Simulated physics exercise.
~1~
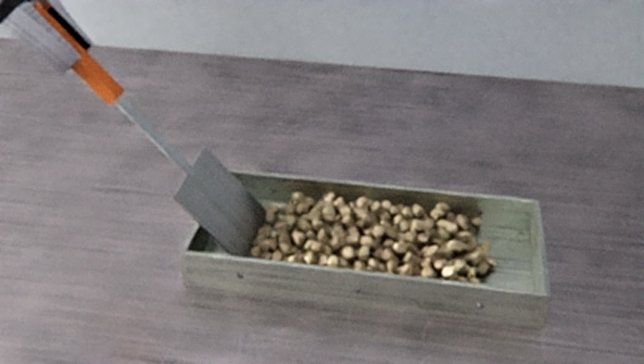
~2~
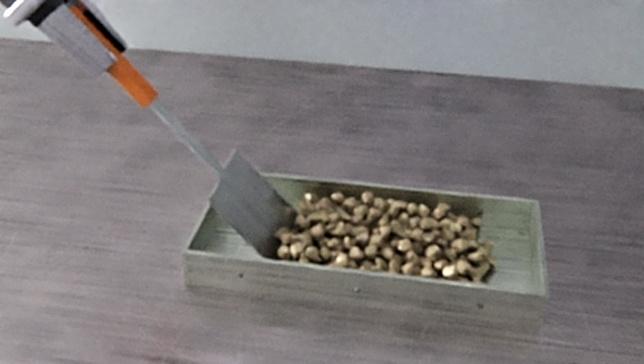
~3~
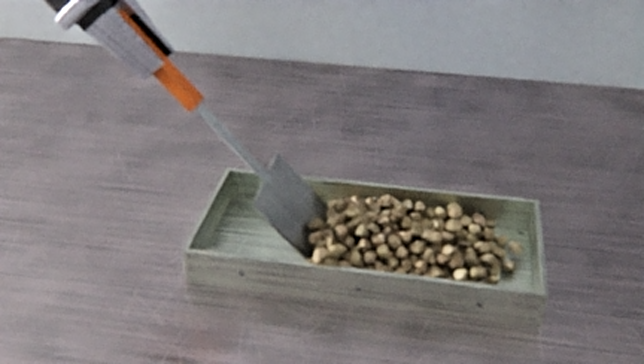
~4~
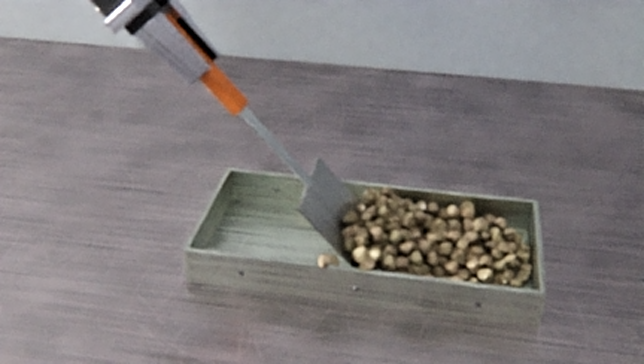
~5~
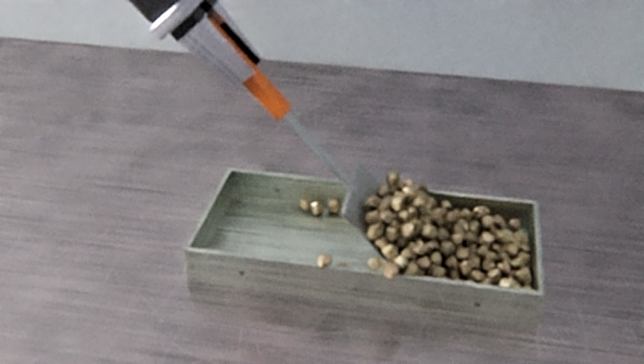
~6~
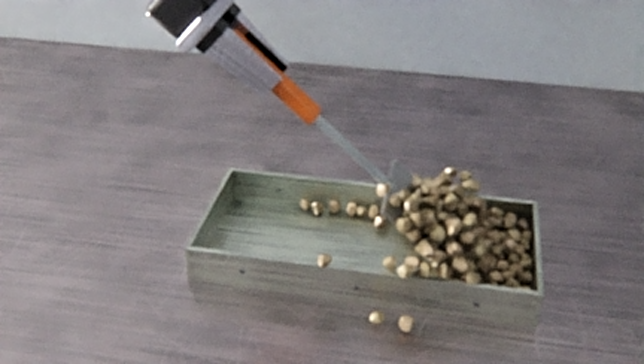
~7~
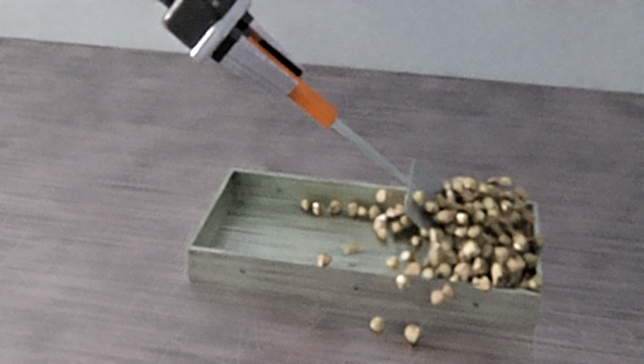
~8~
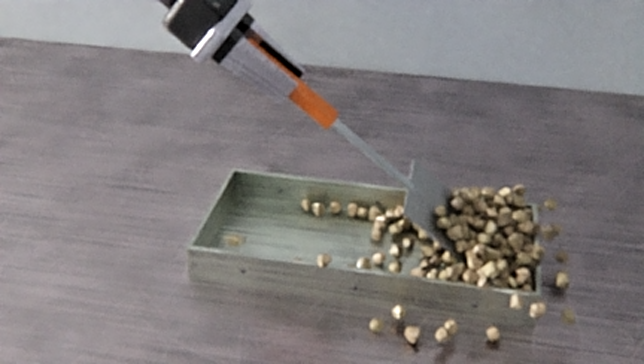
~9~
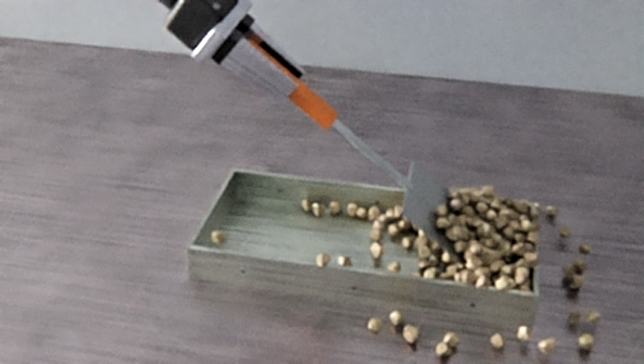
On a dark wooden-looking surface, a robot arm pushes small tan pebbles rightward along a shallow greenish tray with a flat turner, heaping them at the right end until some spill over the near and right sides, then holds still with most pebbles remaining inside.
